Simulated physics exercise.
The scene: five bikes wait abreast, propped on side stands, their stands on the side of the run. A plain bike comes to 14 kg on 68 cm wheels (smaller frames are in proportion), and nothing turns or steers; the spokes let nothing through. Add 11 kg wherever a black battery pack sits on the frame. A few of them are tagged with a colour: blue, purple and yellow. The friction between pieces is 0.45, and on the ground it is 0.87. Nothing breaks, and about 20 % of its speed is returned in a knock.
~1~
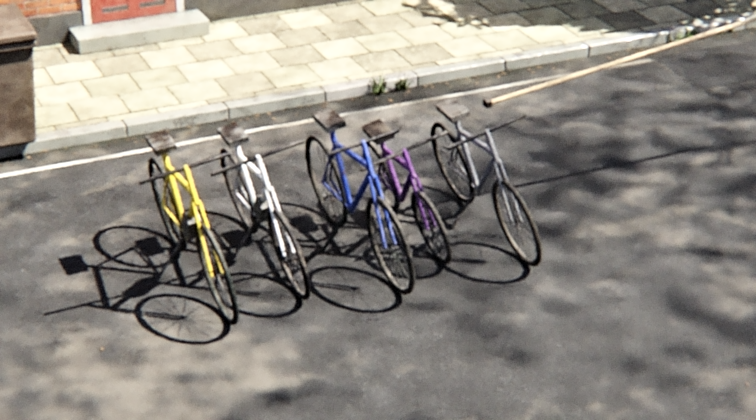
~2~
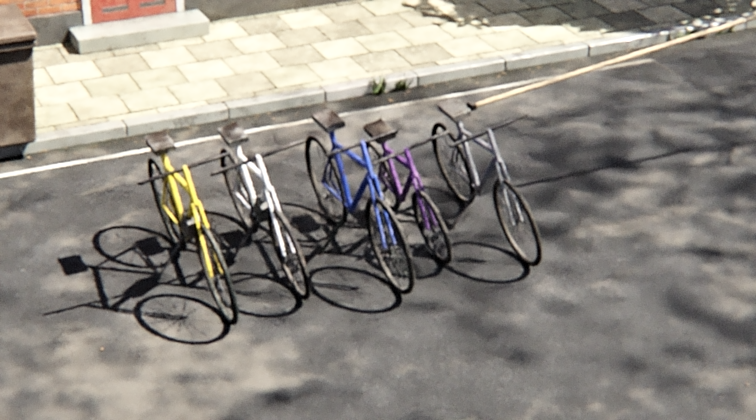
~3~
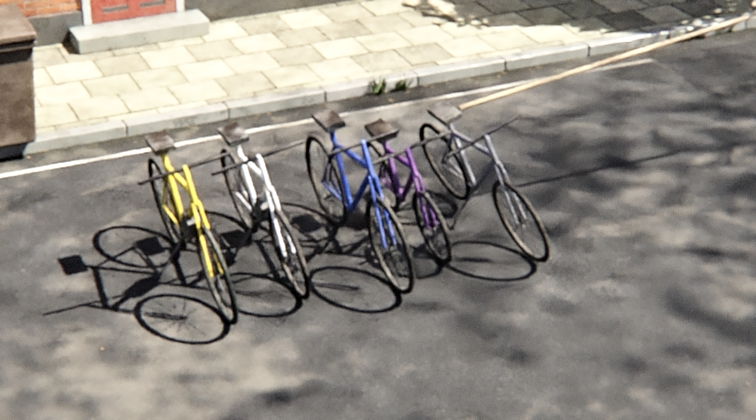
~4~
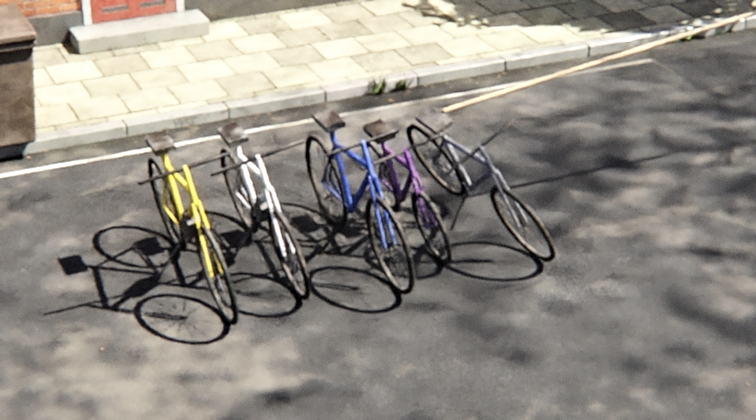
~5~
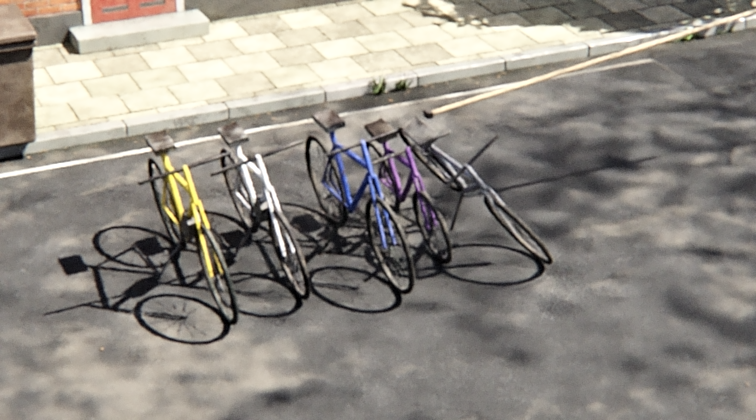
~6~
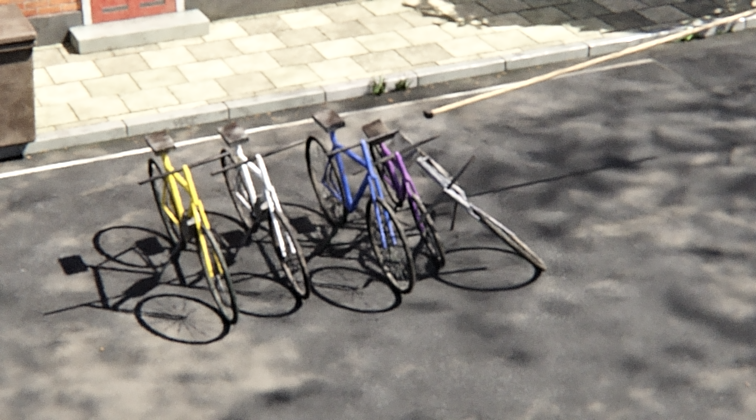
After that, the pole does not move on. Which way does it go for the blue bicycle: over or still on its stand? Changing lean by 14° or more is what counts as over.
Over.
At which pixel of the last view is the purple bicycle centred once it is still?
I'd point at about (348, 208).
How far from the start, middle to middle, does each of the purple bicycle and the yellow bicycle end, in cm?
Well, the purple finishes 40 cm from where it began, while the yellow finishes 0 cm from its start.
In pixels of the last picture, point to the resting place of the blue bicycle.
Look near (294, 225) in the last frame.
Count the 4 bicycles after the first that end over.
That totals 3, exactly.
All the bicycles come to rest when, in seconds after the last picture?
Close to 1.5 s.
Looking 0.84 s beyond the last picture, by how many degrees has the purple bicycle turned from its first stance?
Roughly 40 degrees.
Then, 0.32 s after the last picture, 1 of the 4 other bicycles over; blue bicycle leaning 4°; purple bicycle leaning 26°.
Then, 0.84 s after the last picture, 2 of the 4 other bicycles over; blue bicycle leaning 38°; purple bicycle leaning 45°.
At rest, 3 of the 4 other bicycles over; blue bicycle leaning 52°; purple bicycle leaning 51°; yellow bicycle unmoved. One left standing. As the last picture would show them, middles, blue bicycle near (294, 225), purple bicycle near (348, 208).
